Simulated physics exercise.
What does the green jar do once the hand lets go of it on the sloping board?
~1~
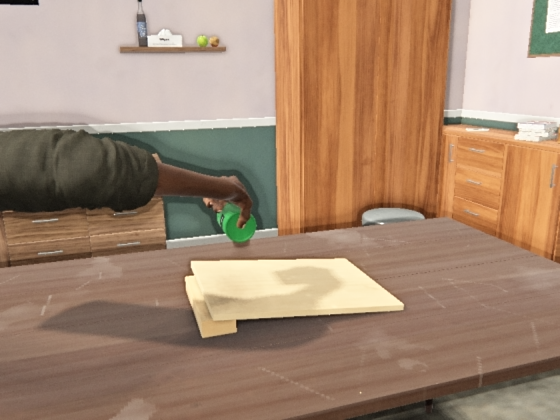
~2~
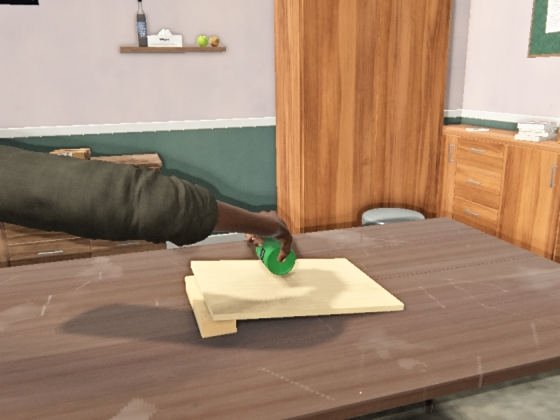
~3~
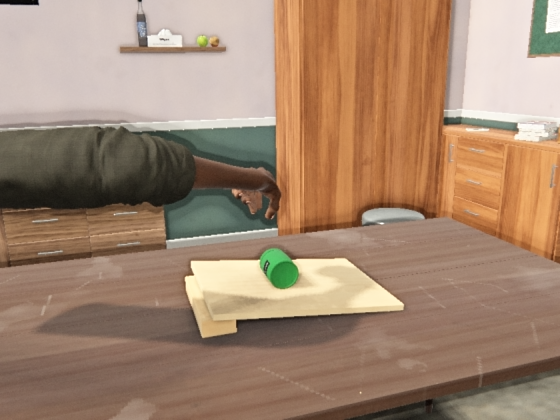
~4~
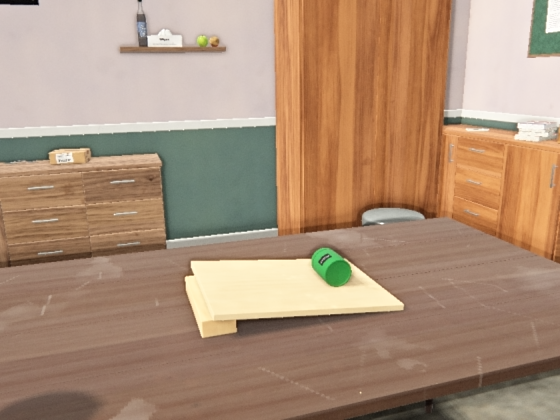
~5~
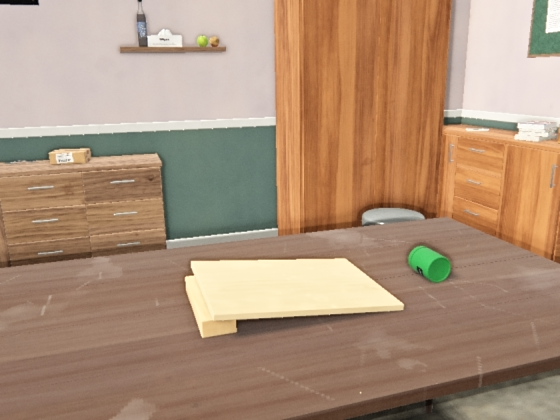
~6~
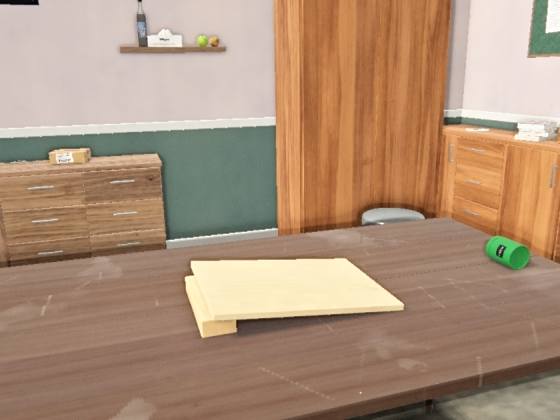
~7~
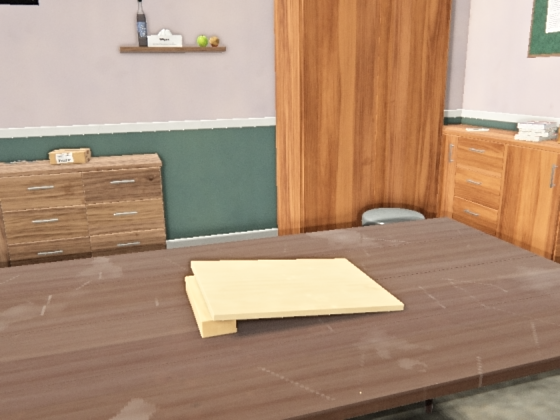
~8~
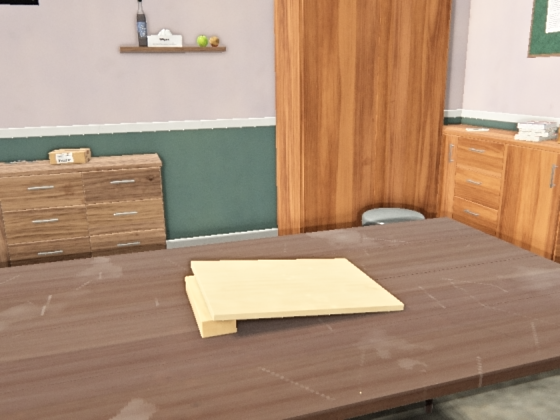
It does not stay put but goes down the slope to the right and off the board.
